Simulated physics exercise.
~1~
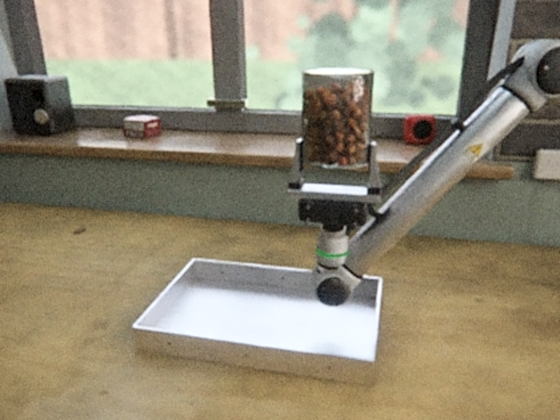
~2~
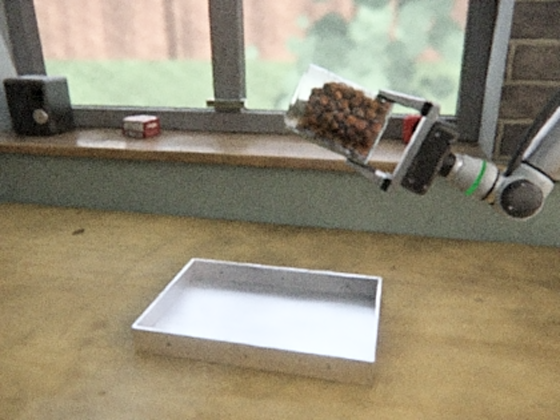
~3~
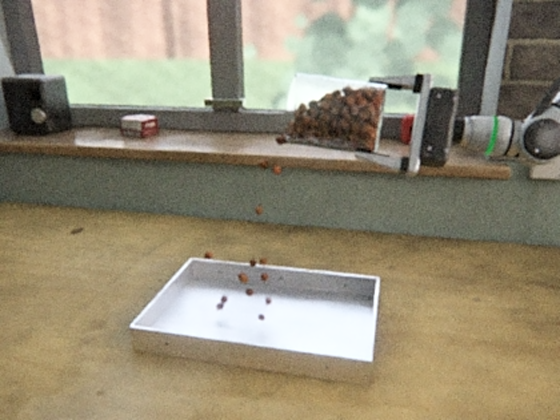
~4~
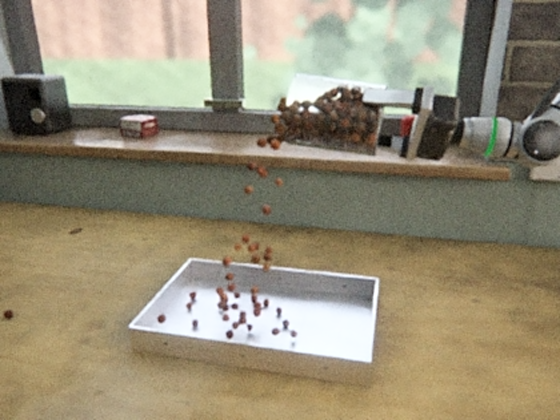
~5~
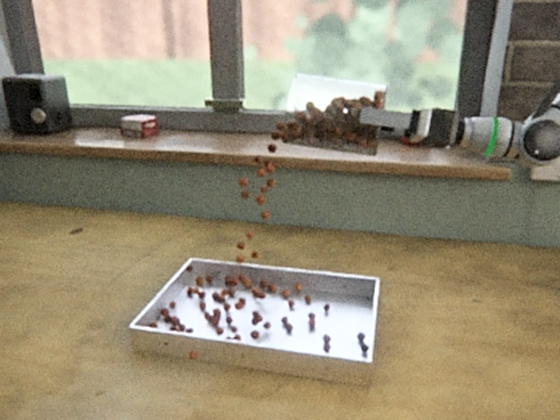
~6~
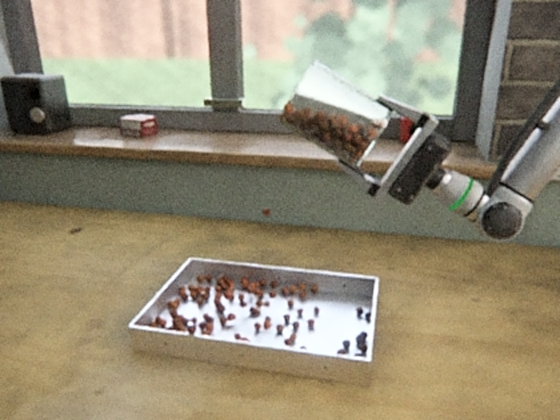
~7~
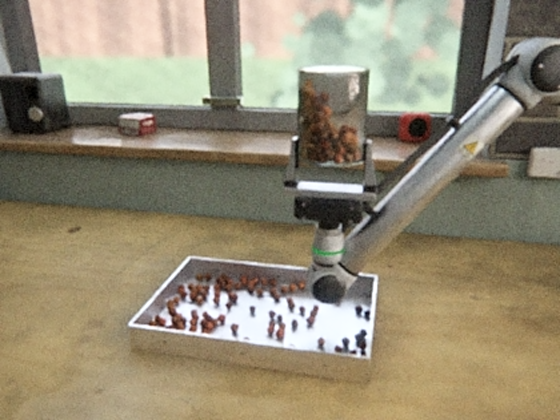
On a wooden table by a window, a robotic arm lifts and tips a clear tumbler of hazelnuts to the left, rolling it as nuts spill into a white tray. It then turns the tumbler upright, partly full, with many nuts scattered across the tray.
